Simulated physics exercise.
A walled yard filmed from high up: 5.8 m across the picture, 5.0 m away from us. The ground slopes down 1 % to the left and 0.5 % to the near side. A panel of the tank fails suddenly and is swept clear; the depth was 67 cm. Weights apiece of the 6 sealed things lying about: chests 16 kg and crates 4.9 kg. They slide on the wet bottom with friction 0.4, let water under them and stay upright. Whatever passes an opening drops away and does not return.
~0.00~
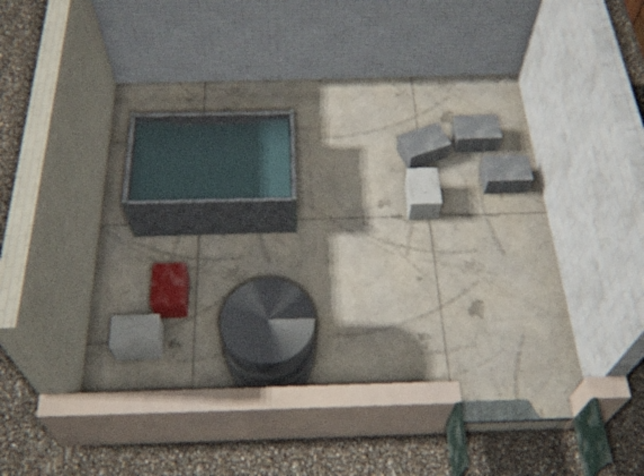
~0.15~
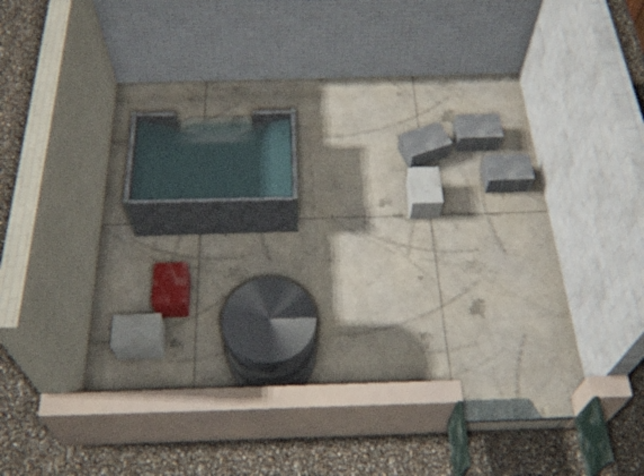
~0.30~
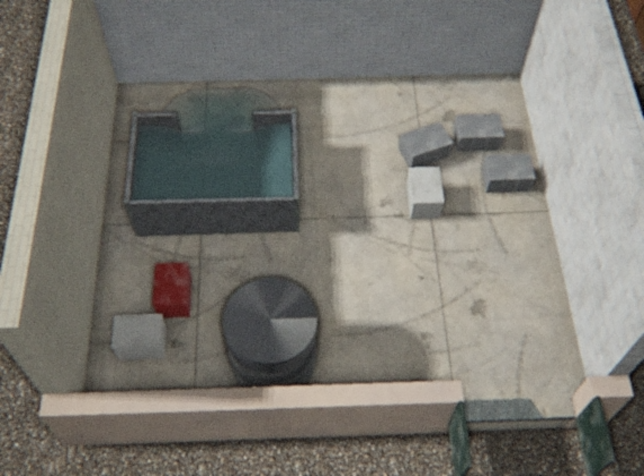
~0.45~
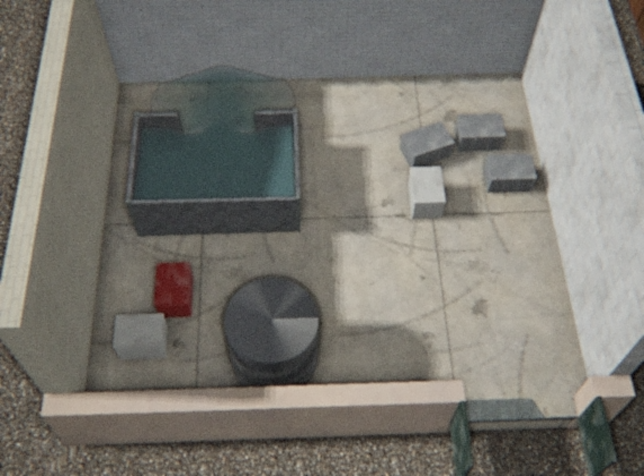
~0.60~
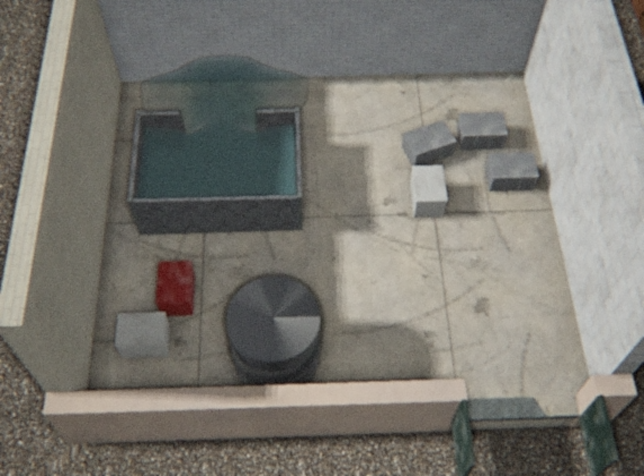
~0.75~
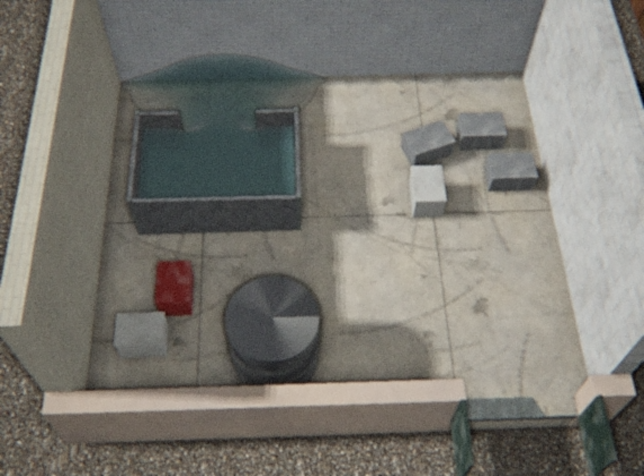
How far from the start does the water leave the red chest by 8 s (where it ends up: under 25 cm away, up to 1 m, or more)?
Red chest slides a little.
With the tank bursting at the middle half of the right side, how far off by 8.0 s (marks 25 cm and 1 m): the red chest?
Then the red chest barely shifts.
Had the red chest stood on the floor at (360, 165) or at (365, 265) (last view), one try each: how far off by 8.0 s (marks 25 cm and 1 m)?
In turn: It holds its place; it stays put.
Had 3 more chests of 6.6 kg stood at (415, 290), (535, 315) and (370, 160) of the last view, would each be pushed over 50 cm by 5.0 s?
In turn: Less, over, past it.
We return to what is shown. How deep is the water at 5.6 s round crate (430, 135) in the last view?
About 4 cm.
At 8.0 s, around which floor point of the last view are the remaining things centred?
Near (295, 270).
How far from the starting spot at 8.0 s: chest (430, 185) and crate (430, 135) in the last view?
In that order: 0 cm, 350 cm.
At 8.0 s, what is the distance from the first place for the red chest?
About 60 cm.
After 1.6 s the red chest is near (173, 281), 0.0 m from its start, aground; 0 of 6 are out; 0 afloat.
After 3.6 s the red chest is near (173, 281), 0.0 m from its start, aground; 0 of 6 are out; 1 afloat.
After 5.6 s the red chest is near (170, 267), 0.2 m from its start, aground; 1 of 6 are out; 2 afloat.
After 8.0 s the red chest is near (167, 240), 0.6 m from its start, afloat; 2 of 6 are out; 2 afloat.
